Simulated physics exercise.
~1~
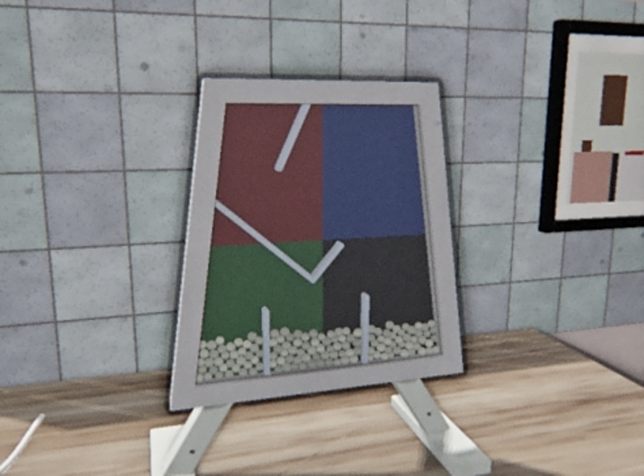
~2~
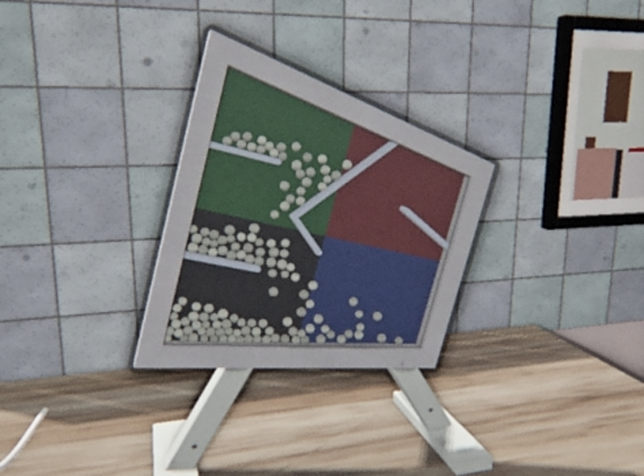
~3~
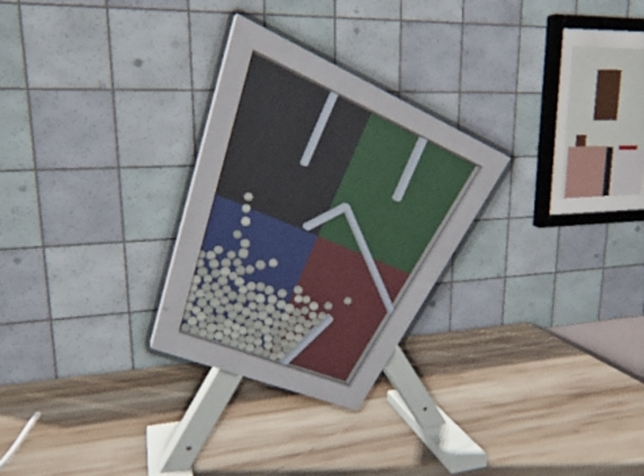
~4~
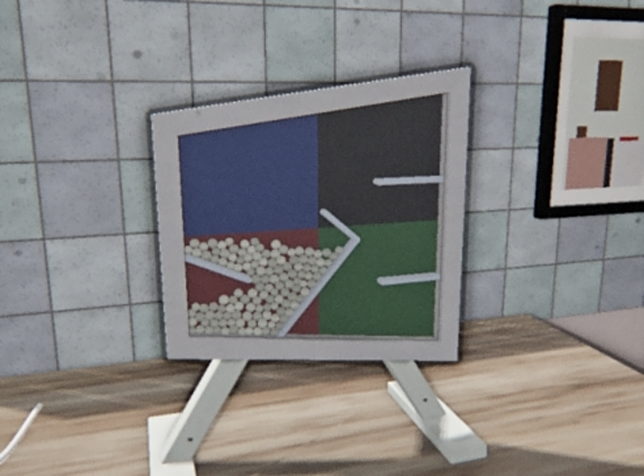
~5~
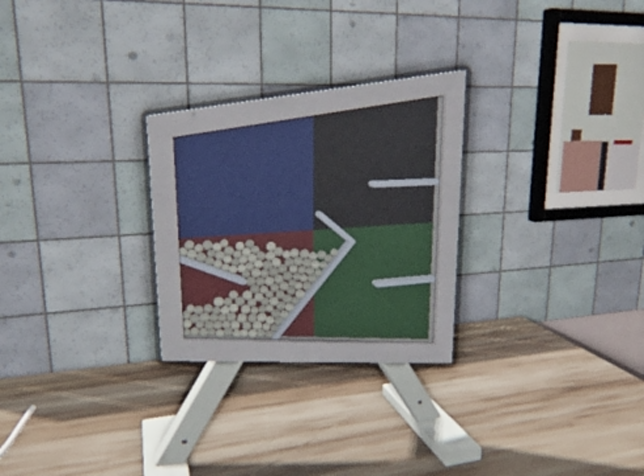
A flat sorting case full of small white balls stands on splayed legs on a wooden table, seen from the front by a slightly swaying camera, with grey-blue tiles behind and a black-edged picture at right. At first red and blue quarters sit above green and black, and the balls lie along the bottom. The case turns clockwise, spilling them over the pale bars through green, black and blue. Turning on, it gathers them at lower left, mostly in blue. It comes round further and stops, the balls heaped in the red quarter at lower left.
